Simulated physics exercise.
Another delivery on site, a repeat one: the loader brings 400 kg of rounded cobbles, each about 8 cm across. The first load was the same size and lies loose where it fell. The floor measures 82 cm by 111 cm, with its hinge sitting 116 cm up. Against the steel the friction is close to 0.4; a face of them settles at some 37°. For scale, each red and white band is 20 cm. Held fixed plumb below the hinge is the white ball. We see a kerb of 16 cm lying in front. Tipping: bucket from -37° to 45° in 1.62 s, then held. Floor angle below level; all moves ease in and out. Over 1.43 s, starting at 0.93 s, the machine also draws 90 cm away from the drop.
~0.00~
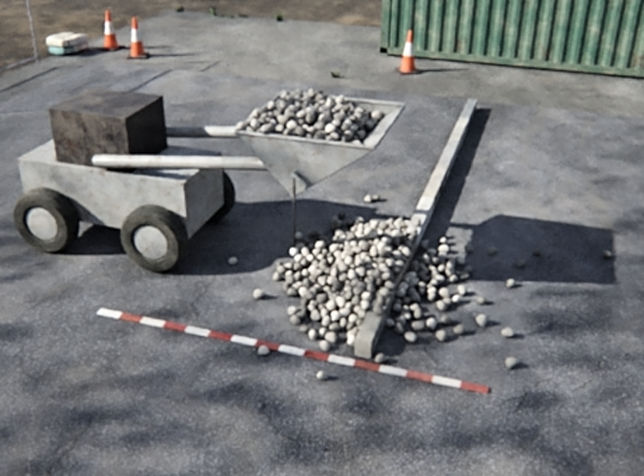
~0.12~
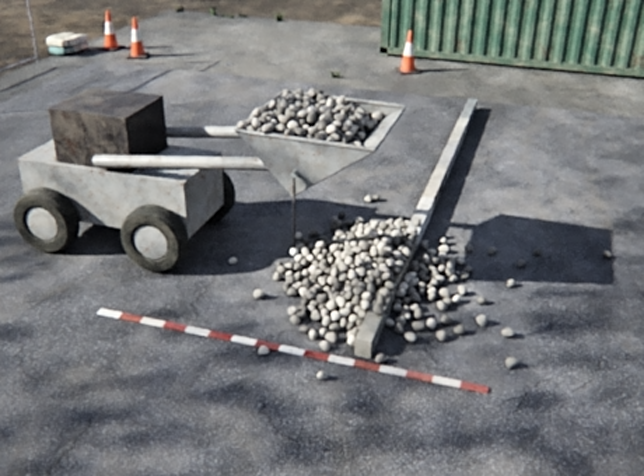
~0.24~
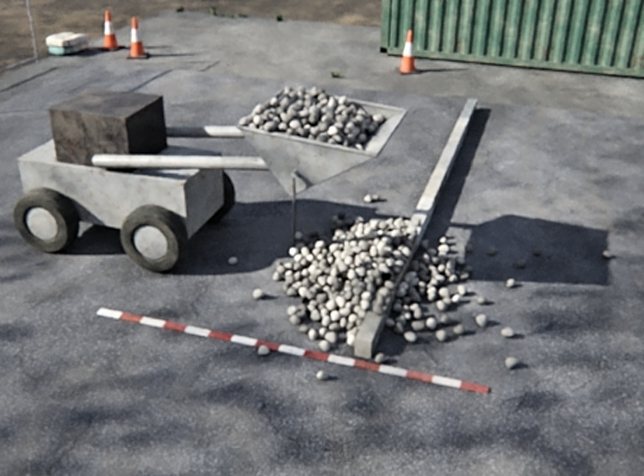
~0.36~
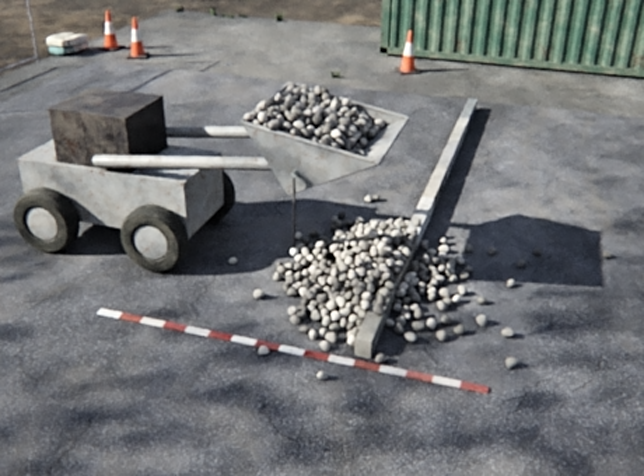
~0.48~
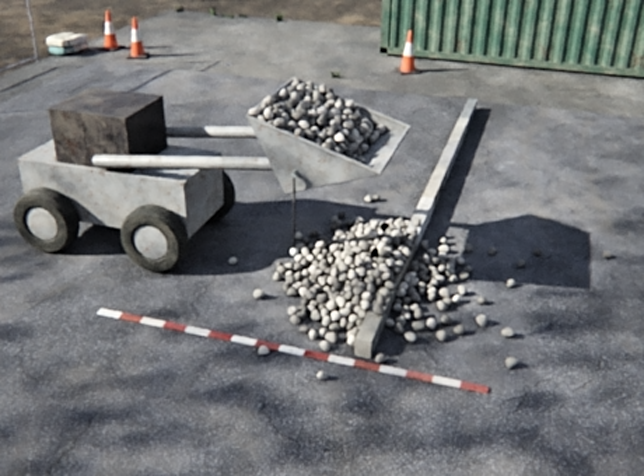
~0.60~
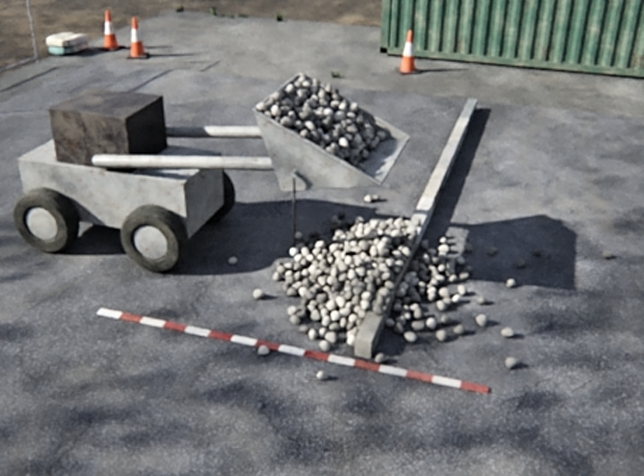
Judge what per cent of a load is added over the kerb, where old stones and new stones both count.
The amount added is about 22 per cent of a load.
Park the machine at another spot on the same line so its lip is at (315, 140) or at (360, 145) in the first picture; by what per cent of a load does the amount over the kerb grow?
Case one about 0 %, case two about 10 %.
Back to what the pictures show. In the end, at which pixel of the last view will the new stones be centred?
Around (353, 260) in the last picture.
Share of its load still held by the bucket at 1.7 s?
It holds some 5 percent.
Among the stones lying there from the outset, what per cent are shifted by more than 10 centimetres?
15 %.
After 1.2 s the floor is at 32°; in per cent of one load, 86 in the bucket, 100 on this side of the kerb, 14 over the kerb; the foremost stones are at (522, 293).
After 1.7 s the floor is at 45°; in per cent of one load, 3 in the bucket, 166 on this side of the kerb, 31 over the kerb; the foremost stones are at (524, 290).
After 2.8 s the floor is at 45°; in per cent of one load, 0 in the bucket, 164 on this side of the kerb, 36 over the kerb; the foremost stones are at (555, 297).
After 5.3 s the floor is at 45°; in per cent of one load, 0 in the bucket, 164 on this side of the kerb, 36 over the kerb; the foremost stones are at (555, 297). Net gain over the kerb, 22.
